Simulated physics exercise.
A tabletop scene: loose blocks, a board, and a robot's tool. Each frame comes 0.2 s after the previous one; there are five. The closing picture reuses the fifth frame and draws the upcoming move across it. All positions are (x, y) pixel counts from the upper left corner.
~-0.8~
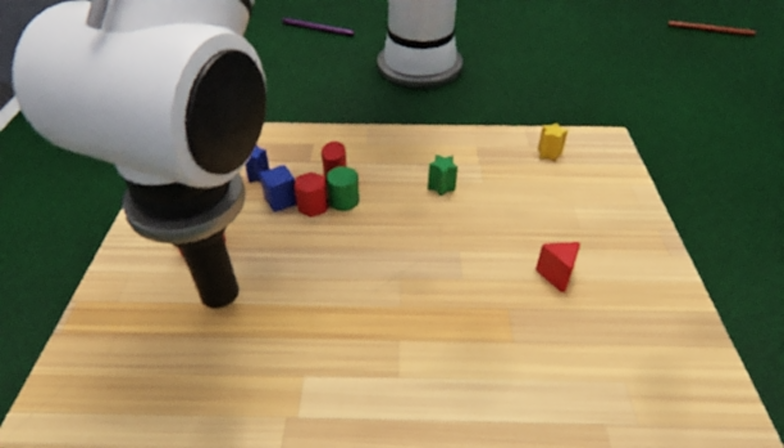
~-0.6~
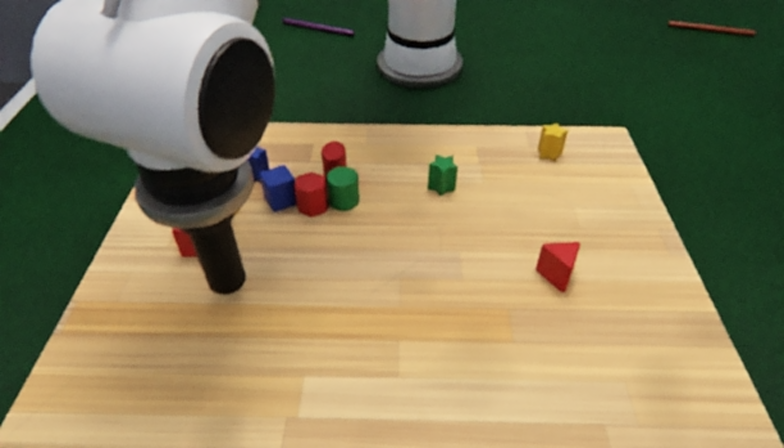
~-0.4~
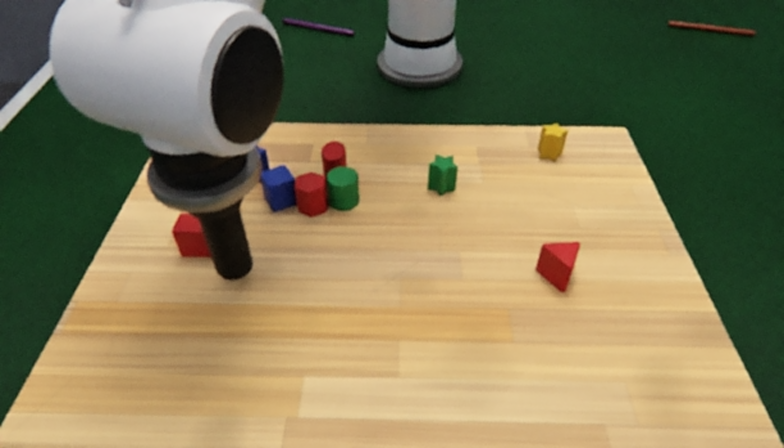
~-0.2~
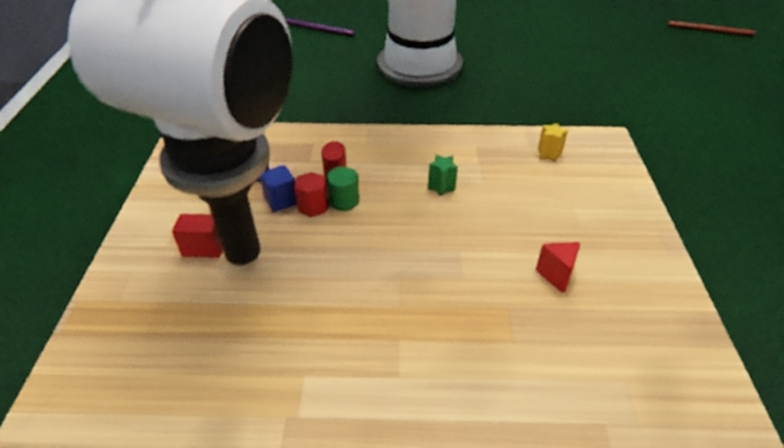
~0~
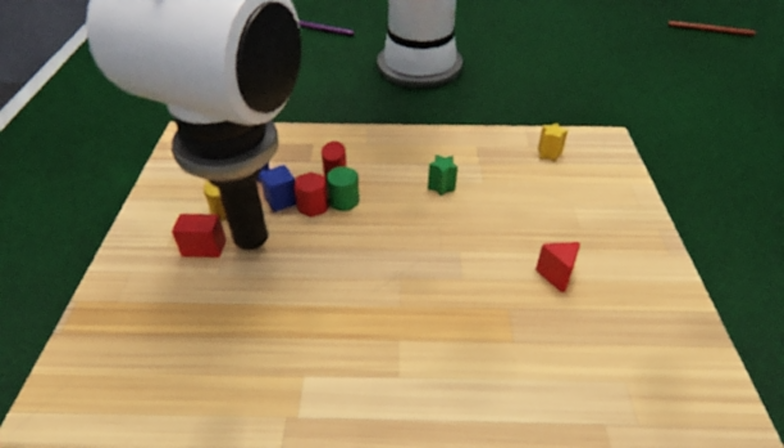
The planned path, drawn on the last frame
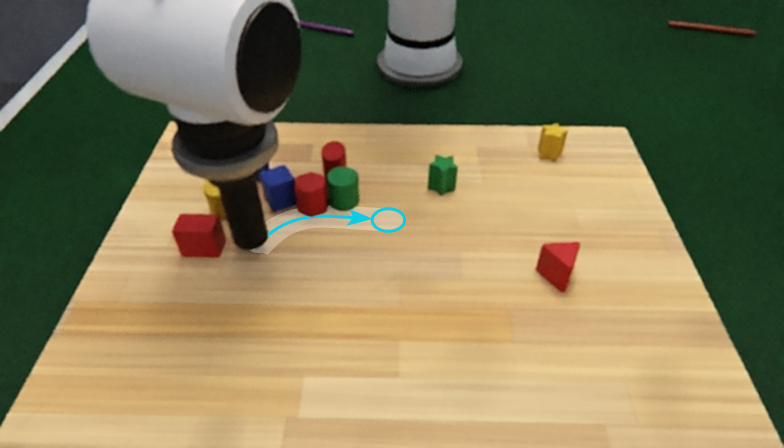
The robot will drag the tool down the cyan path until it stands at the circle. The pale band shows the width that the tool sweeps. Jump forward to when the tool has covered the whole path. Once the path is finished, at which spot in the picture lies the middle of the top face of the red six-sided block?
I'd expect the centre of its top face to be at (325, 171).
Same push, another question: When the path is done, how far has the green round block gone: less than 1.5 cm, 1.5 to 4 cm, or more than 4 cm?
The 1.5 to 4 cm band.
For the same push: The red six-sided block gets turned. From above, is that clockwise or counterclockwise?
It ends up turned anticlockwise.
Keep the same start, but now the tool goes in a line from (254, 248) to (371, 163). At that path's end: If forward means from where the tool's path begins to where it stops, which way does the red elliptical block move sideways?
It shifts leftward.
Path on the board, from (254, 248) by way of (292, 221) and (340, 217) to (388, 220).
The first path, step by step. One third of the way, tool (290, 211); nothing pushed yet.
Two thirds of the way, tool (339, 206); red six-sided block (325, 171), turned 25° anticlockwise; green round block (357, 170).
At the end, tool (388, 209); blue square block in place; red six-sided block (325, 171), turned 25° anticlockwise; green round block (357, 170).
